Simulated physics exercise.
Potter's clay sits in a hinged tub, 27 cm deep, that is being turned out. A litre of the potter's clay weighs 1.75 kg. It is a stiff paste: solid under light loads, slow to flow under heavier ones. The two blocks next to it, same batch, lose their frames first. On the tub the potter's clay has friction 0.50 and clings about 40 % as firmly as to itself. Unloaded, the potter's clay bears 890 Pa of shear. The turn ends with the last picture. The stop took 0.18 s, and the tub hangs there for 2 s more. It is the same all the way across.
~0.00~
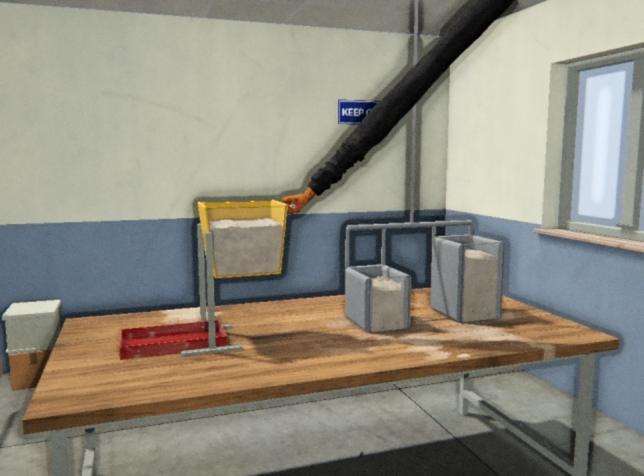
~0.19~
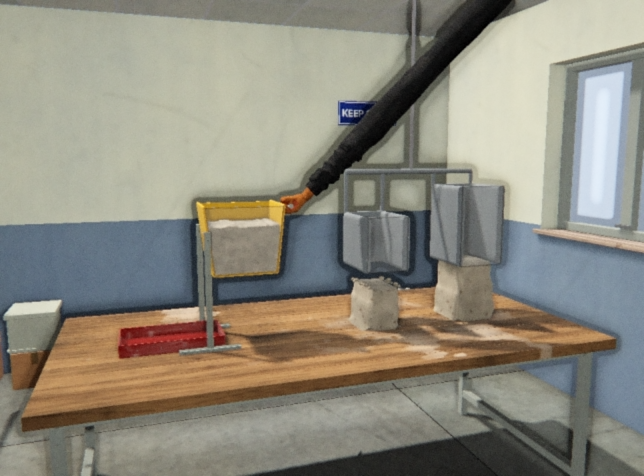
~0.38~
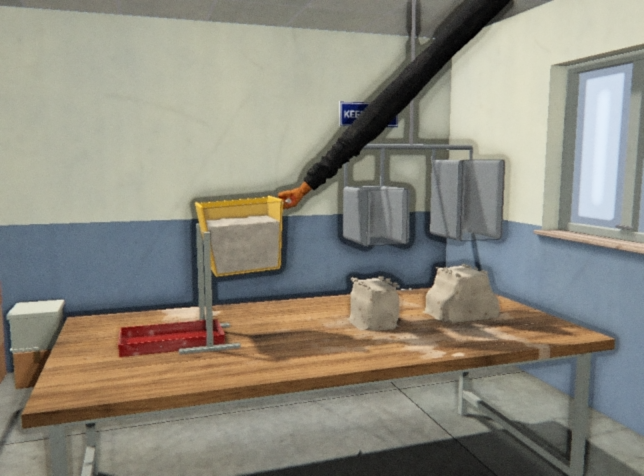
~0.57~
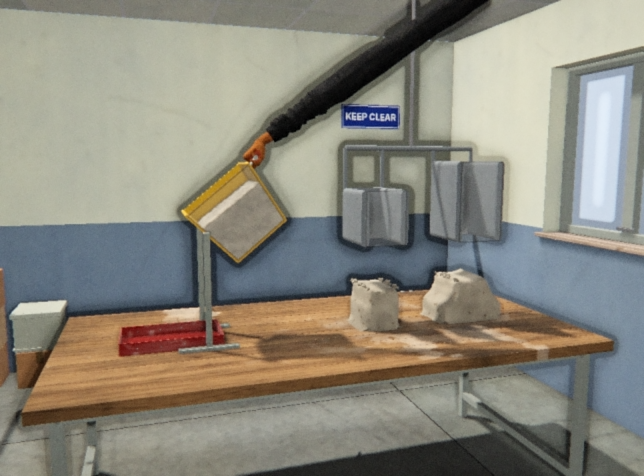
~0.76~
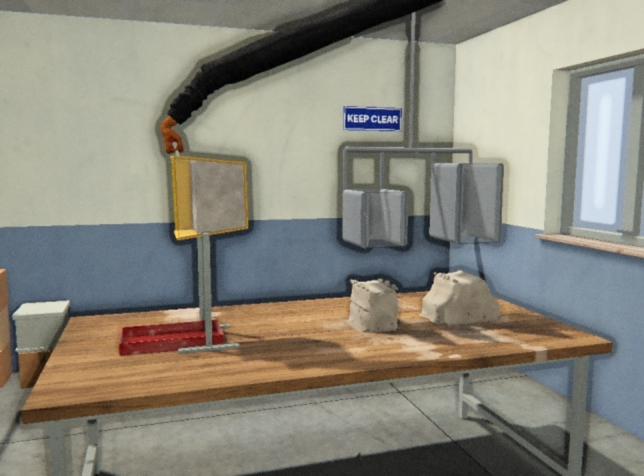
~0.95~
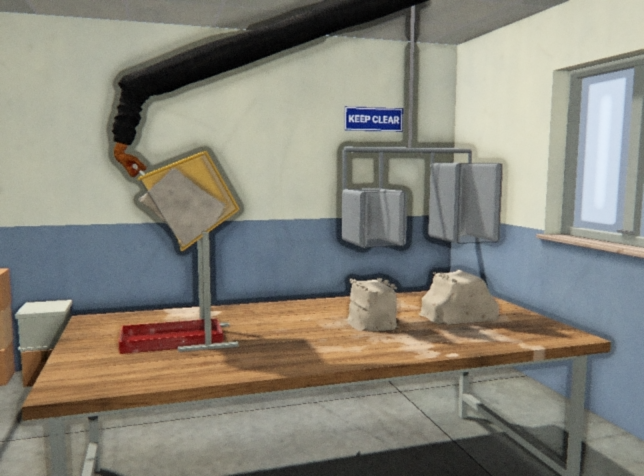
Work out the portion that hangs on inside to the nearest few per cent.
Close to 0 per cent.
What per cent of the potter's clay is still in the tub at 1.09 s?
Near 25 %.
After 1.09 s, the tub is at 118 degrees and holds 24 %.
After 1.26 s, the tub is at 118 degrees and holds 0 %.
After 1.43 s, the tub is at 118 degrees and holds 0 %.
After 1.60 s, the tub is at 118 degrees and holds 0 %.
After 2.95 s, at the end, the tub is at 118 degrees and holds 0 %.
